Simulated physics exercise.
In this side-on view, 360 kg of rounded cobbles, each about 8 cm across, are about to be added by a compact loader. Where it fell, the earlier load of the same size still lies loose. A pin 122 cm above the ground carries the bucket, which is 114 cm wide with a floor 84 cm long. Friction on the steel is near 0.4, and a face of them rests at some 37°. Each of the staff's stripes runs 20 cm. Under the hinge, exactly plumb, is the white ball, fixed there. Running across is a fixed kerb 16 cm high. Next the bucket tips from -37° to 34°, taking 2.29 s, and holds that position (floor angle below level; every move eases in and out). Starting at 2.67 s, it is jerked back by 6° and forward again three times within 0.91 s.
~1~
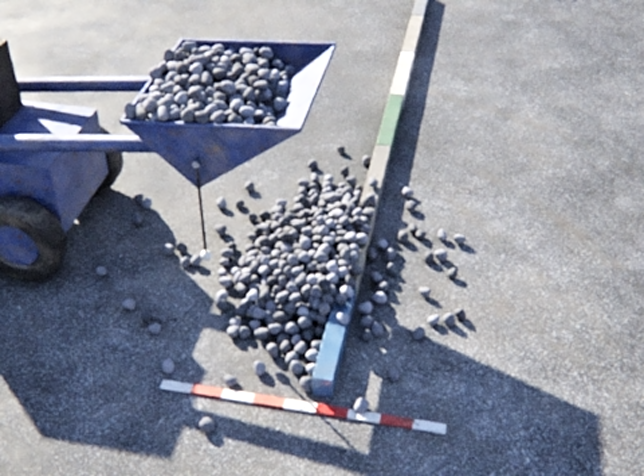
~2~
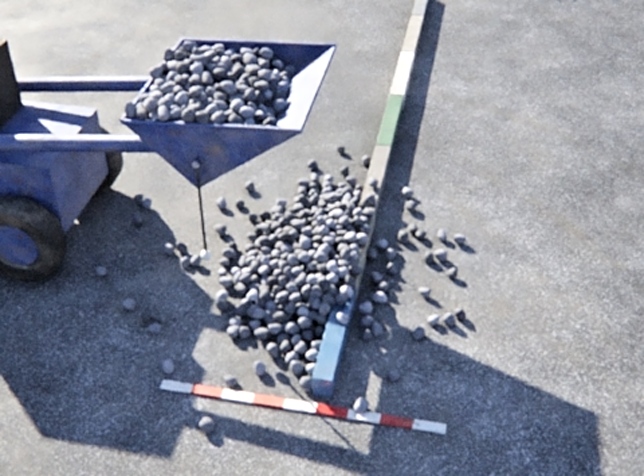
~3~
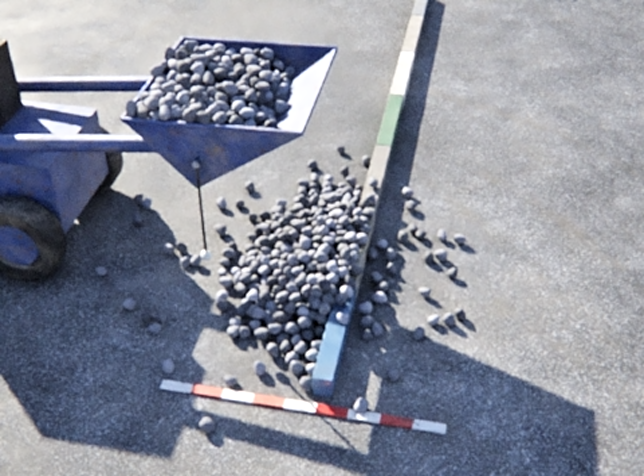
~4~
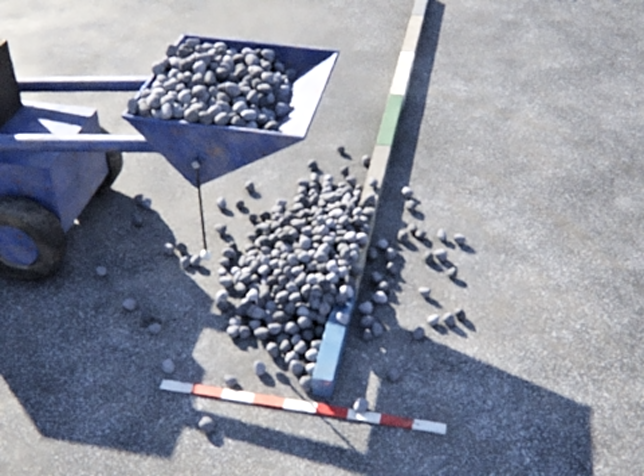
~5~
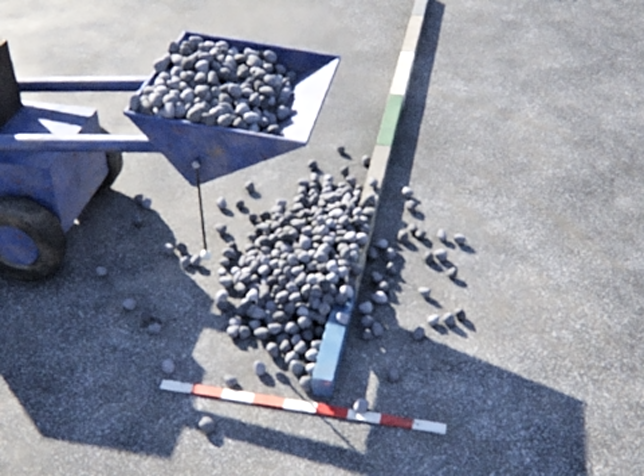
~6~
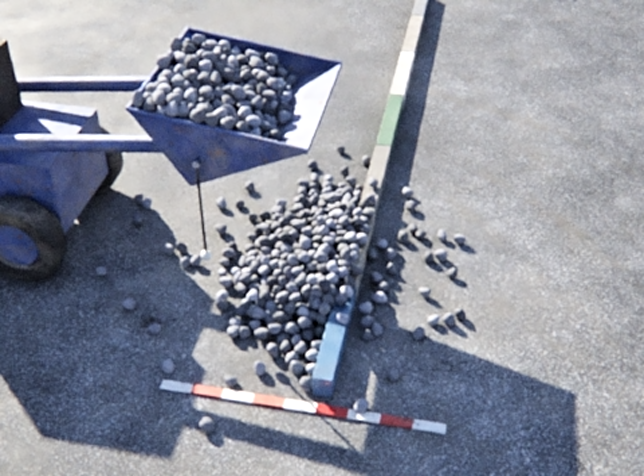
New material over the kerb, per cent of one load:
65 per cent.
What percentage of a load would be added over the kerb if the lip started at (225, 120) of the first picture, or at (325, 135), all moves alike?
First place: Roughly 5 %; second place: Roughly 90 %.
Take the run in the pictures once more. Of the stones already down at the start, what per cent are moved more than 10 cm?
I'd say roughly 5 per cent of them.
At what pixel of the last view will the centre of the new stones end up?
I'd point to about (384, 262).
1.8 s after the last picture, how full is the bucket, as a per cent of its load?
Reading: Near 20 % of the load.
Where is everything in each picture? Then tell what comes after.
The first frame shows lip at (300, 130), floor tilted -37°, highest stones at (201, 61). The earlier load is highest near (327, 248), 27 cm above ground level, 96 % on this side of the kerb, 7 % over the kerb.
The second frame shows lip at (301, 131), floor tilted -36°, highest stones at (201, 61).
The third frame shows lip at (302, 134), floor tilted -35°, highest stones at (194, 59).
The fourth frame shows lip at (304, 139), floor tilted -32°, highest stones at (194, 58).
In the fifth frame, the bucket is at -29°, its lip at (306, 144); the top of the load is at (191, 53).
The sixth frame shows lip at (308, 151), floor tilted -25°, highest stones at (190, 52).
Then, 1.1 s after the last picture the floor is at 23°; in per cent of one load, 94 in the bucket, 102 on this side of the kerb, 7 over the kerb; the foremost stones are at (445, 284).
Then, 1.8 s after the last picture the floor is at 34°; in per cent of one load, 21 in the bucket, 148 on this side of the kerb, 33 over the kerb; the foremost stones are at (455, 288).
Then, 3.4 s after the last picture the floor is at 34°; in per cent of one load, 0 in the bucket, 131 on this side of the kerb, 72 over the kerb; the foremost stones are at (548, 284).
Then, 6.0 s after the last picture the floor is at 34°; in per cent of one load, 0 in the bucket, 131 on this side of the kerb, 72 over the kerb; the foremost stones are at (548, 284). Net gain over the kerb, 65.
